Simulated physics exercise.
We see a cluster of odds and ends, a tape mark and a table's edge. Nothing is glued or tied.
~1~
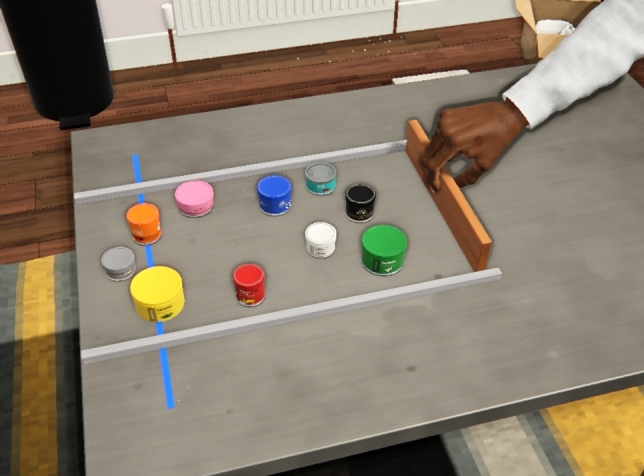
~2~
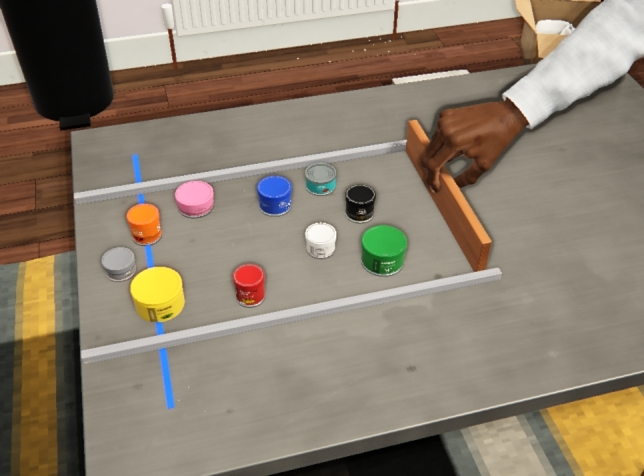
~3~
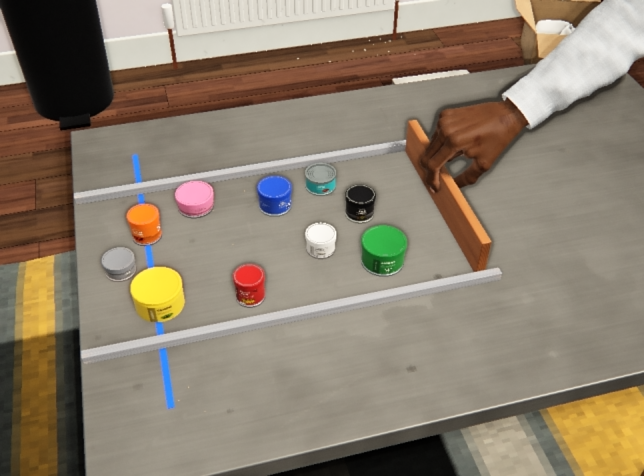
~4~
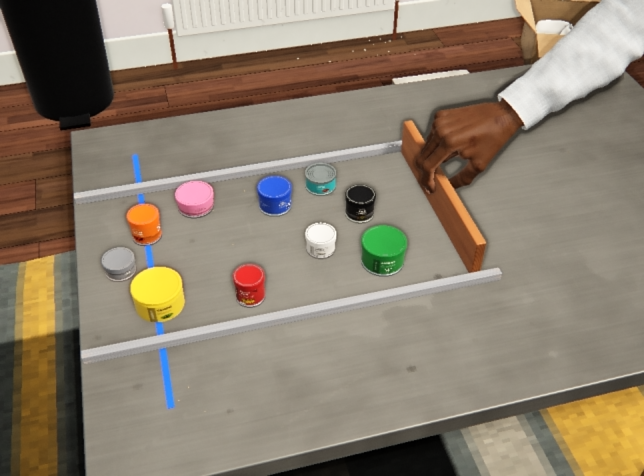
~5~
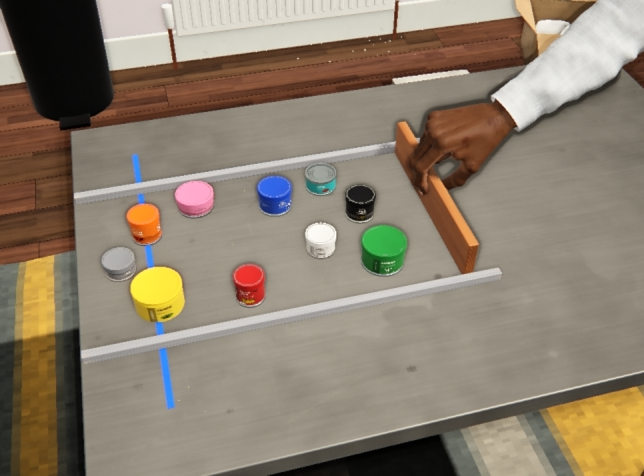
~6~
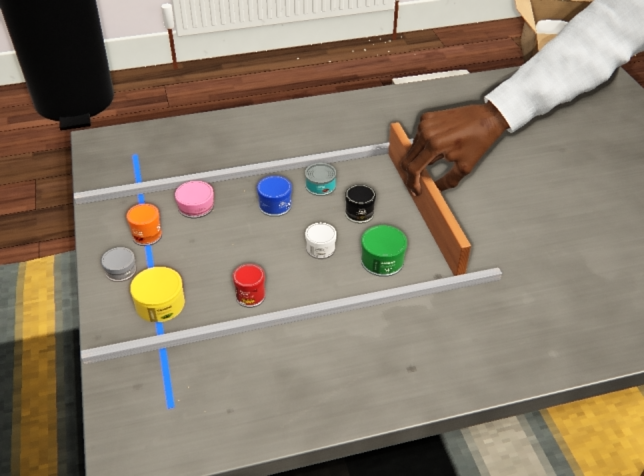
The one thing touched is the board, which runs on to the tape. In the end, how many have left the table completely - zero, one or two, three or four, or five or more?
In the end, zero have left it.
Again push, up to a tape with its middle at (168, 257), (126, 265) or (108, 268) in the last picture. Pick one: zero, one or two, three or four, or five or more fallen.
In order: No fall at all, 1 or 2, either three or four.
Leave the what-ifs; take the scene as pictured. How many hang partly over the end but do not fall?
You'd get 1.
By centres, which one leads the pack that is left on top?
The one in question is the yellow tub.
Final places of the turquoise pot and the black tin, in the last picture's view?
In the last picture they sit at about (126, 202) and about (131, 245).
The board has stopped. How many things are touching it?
At rest, 6 are in contact.
A little later, none off yet; grey tin at rest near (119, 265); orange tin at rest near (145, 225); yellow tub at rest near (158, 295).
When it is over, the number that fall off is zero.
